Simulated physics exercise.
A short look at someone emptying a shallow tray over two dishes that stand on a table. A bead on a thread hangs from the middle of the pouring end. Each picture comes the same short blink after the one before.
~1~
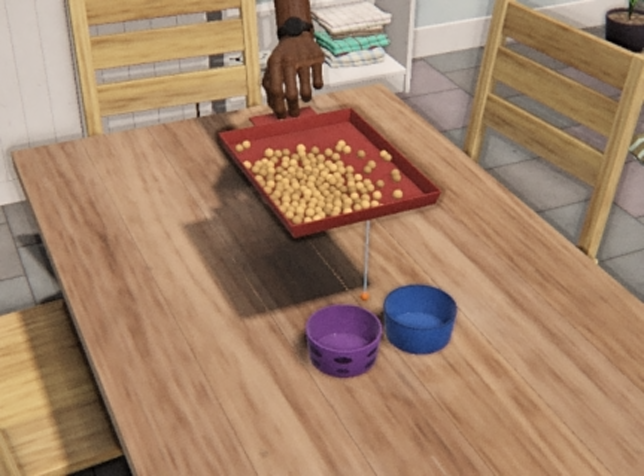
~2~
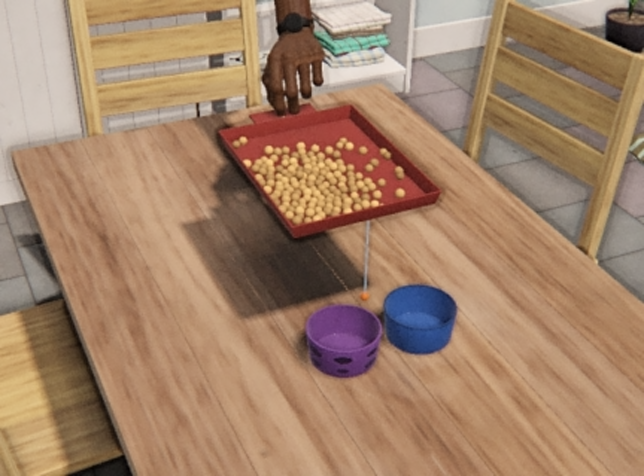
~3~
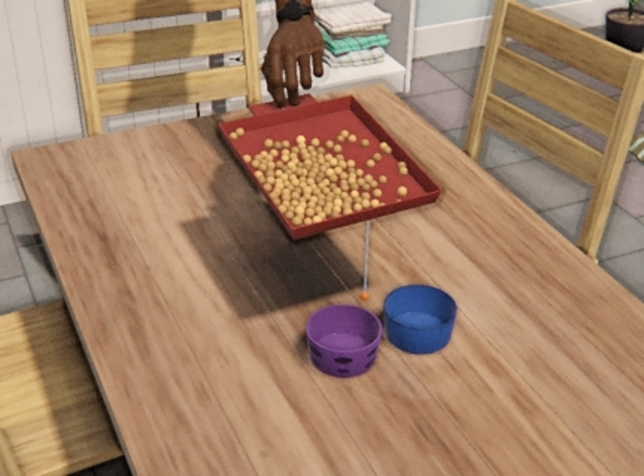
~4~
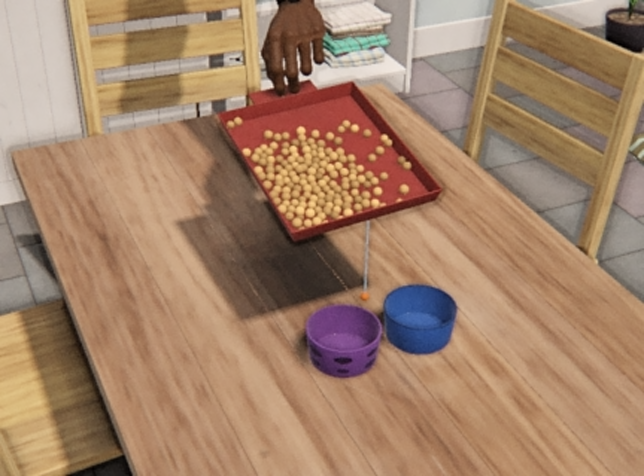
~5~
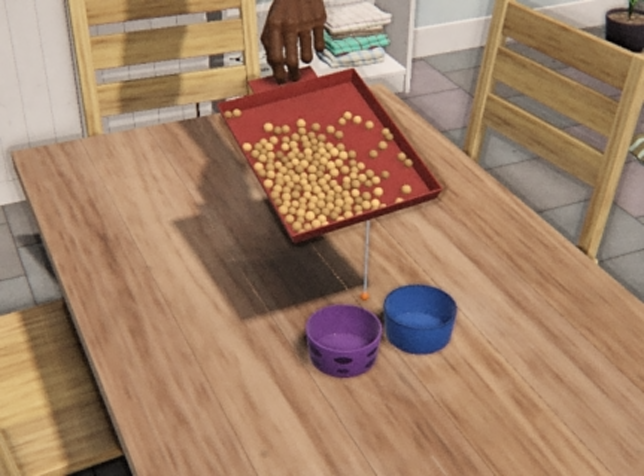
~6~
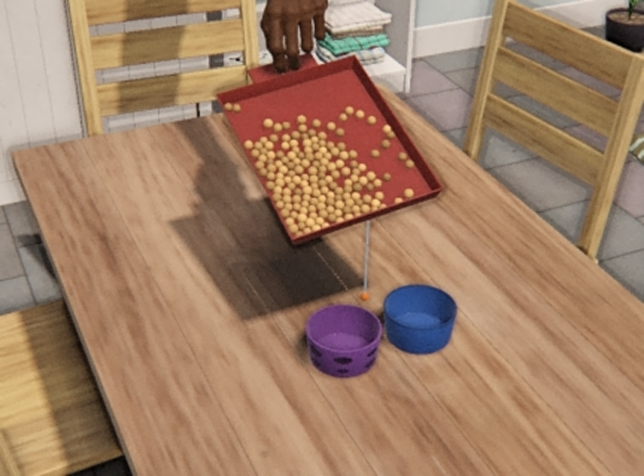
Red tray of small round beads tilting steadily as a hand raises its far end above purple and blue dishes.
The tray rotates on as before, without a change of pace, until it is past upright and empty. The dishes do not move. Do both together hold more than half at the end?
Together they catch under half.
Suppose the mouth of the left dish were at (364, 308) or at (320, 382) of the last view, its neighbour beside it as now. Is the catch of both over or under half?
The first try: Under half. The second: The smaller part.
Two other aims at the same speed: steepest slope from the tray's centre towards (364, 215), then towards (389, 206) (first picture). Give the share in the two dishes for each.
Roughly 50 per cent, and 70 per cent.
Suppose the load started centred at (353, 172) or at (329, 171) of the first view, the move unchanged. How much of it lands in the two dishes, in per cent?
Roughly 40 per cent, and 40 per cent.
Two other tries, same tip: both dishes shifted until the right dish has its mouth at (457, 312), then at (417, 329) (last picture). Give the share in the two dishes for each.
Roughly 10 per cent, and 50 per cent.
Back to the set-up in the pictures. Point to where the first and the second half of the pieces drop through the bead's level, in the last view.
First near (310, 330), later near (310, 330).
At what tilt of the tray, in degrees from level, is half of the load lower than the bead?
Roughly 90°.
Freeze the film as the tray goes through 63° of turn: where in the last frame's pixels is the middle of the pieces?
Near (324, 214).
Shortly afterwards, tray tipped steeply; the bulk on the tray; a little in the air.
Next, tray tipped right over; a little on the tray; near a quarter in the left dish; near half outside both; near a quarter in the air.
Some moments later, tray tipped past a quarter turn; near a third in the left dish; only a few in the right dish; near two thirds outside both.
In the end, tray tipped past a quarter turn; near a third in the left dish; only a few in the right dish; near two thirds outside both.
